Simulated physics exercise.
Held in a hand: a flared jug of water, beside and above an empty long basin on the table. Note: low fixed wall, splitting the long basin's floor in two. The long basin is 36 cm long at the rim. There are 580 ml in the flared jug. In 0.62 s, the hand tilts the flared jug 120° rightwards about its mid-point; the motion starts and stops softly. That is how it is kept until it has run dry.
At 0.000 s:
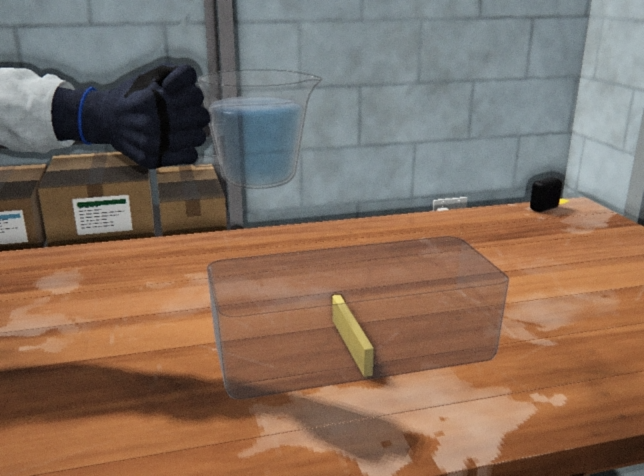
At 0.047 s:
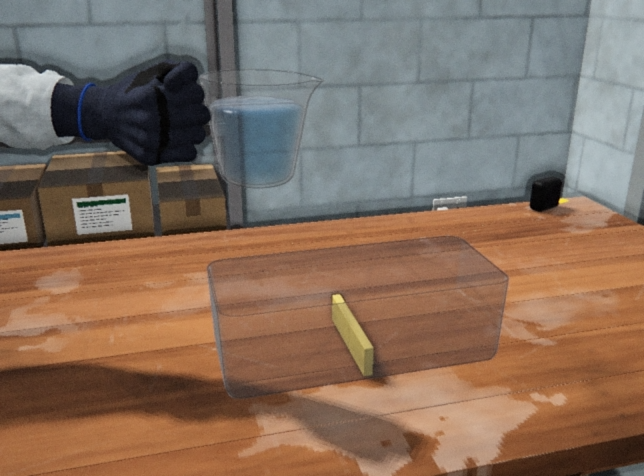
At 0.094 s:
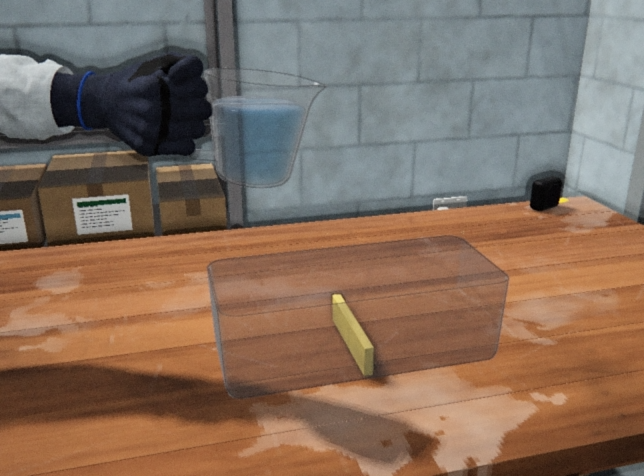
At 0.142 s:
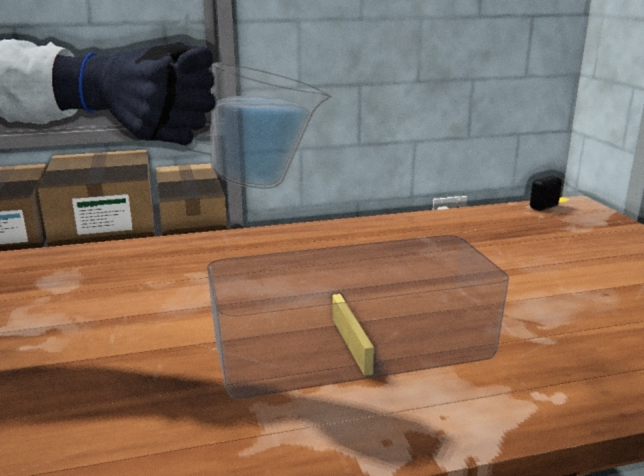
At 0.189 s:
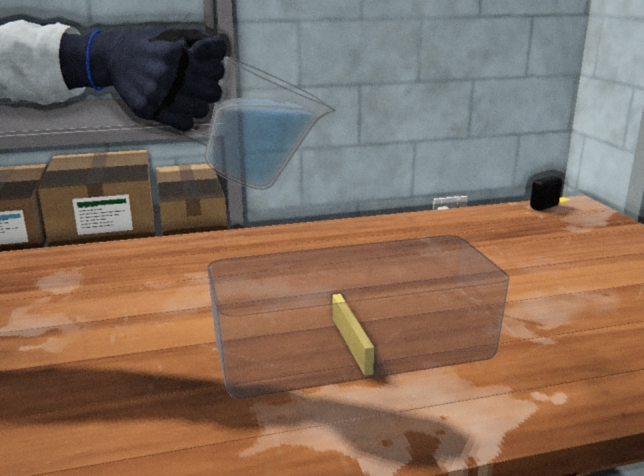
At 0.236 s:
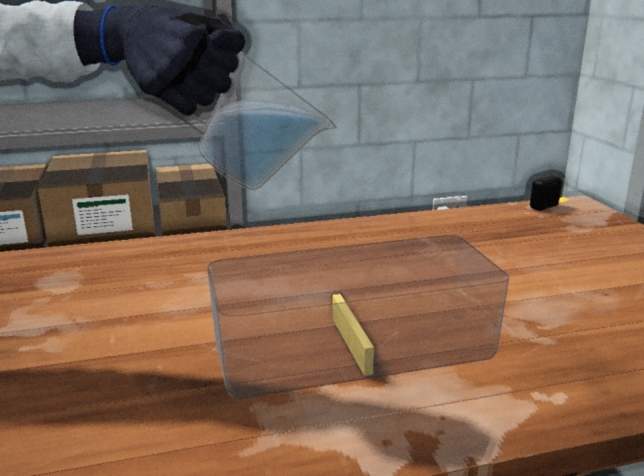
The clip shows a gloved hand holding a flared clear jug of blue water above a wooden table, beside an empty long transparent basin with a low yellow wall across its floor, and smoothly tilting the jug rightwards.
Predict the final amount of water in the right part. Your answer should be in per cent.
The right part ends with roughly 50 per cent.
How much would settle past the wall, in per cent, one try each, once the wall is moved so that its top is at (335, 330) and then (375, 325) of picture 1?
Around 75 and 25 percent, in that order.
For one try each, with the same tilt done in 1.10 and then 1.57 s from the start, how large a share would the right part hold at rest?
Result: 75 per cent, then 80 per cent.
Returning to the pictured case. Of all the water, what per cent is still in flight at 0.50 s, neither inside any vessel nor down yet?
Some 42 % is the figure.
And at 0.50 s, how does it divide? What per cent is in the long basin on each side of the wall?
Left about 0, right about 20.
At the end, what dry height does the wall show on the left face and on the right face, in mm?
Left about 30 mm, while the right is about 30 mm.
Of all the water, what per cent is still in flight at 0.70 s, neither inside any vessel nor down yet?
Near 10 per cent, I'd say.
By 0.50 s the tilt is 109° and 36 per cent is still to pour, 0 is left of the wall and 21 right of it.
By 0.70 s the tilt is 120° and 1 per cent is still to pour, 40 is left of the wall and 49 right of it.
By 0.90 s the tilt is 120° and 0 per cent is still to pour, 45 is left of the wall and 49 right of it.
By 1.12 s the tilt is 120° and 0 per cent is still to pour, 46 is left of the wall and 50 right of it.
At rest 46 per cent lies left of the wall, 50 right of it and 4 outside.
